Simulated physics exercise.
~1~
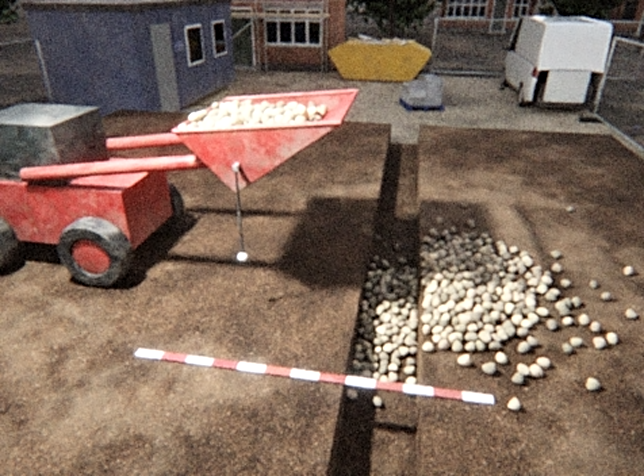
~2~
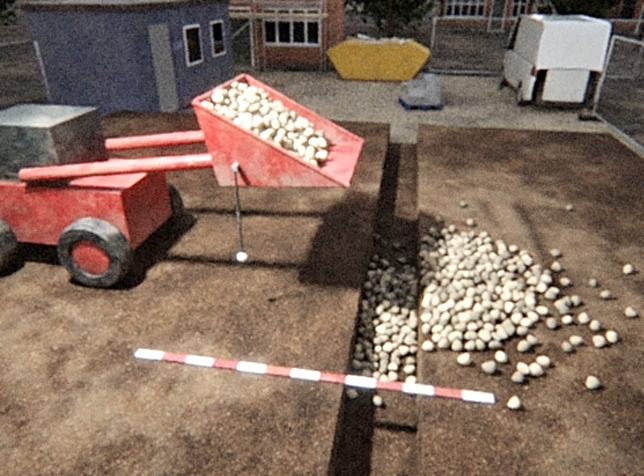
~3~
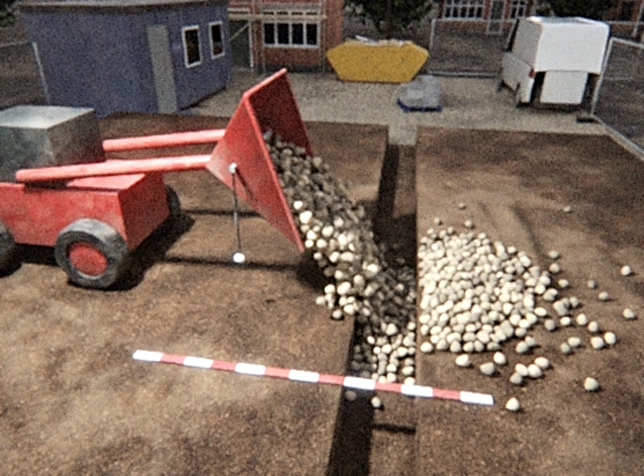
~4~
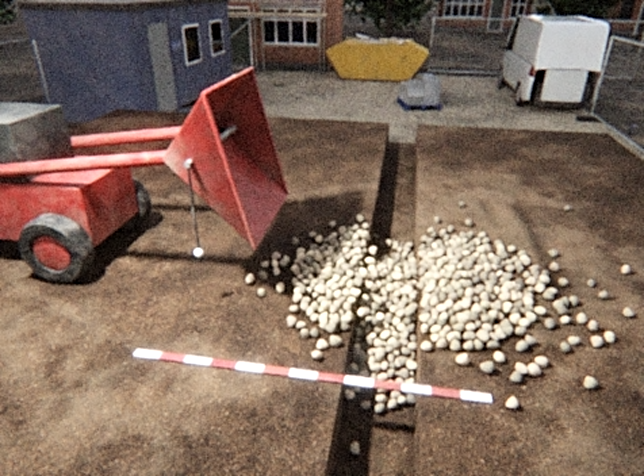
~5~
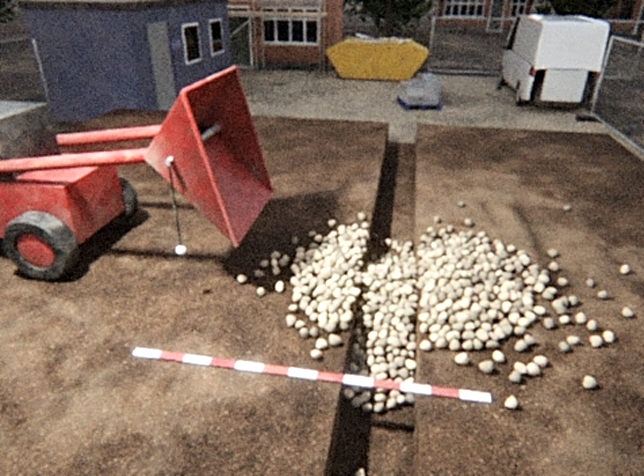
The clip opens on a small red loader at the left, its raised bucket full of pale round stones, facing a narrow trench where an earlier heap lies partly inside and mostly on the far side. A red and white banded pole lies across the ground in front. The bucket tips forward, slowly at first, then steeply, and the stones pour from its lip toward the trench. The emptied bucket stays tilted while the loader backs away to the left. Finally, stones fill part of the trench and lie heaped on both sides.
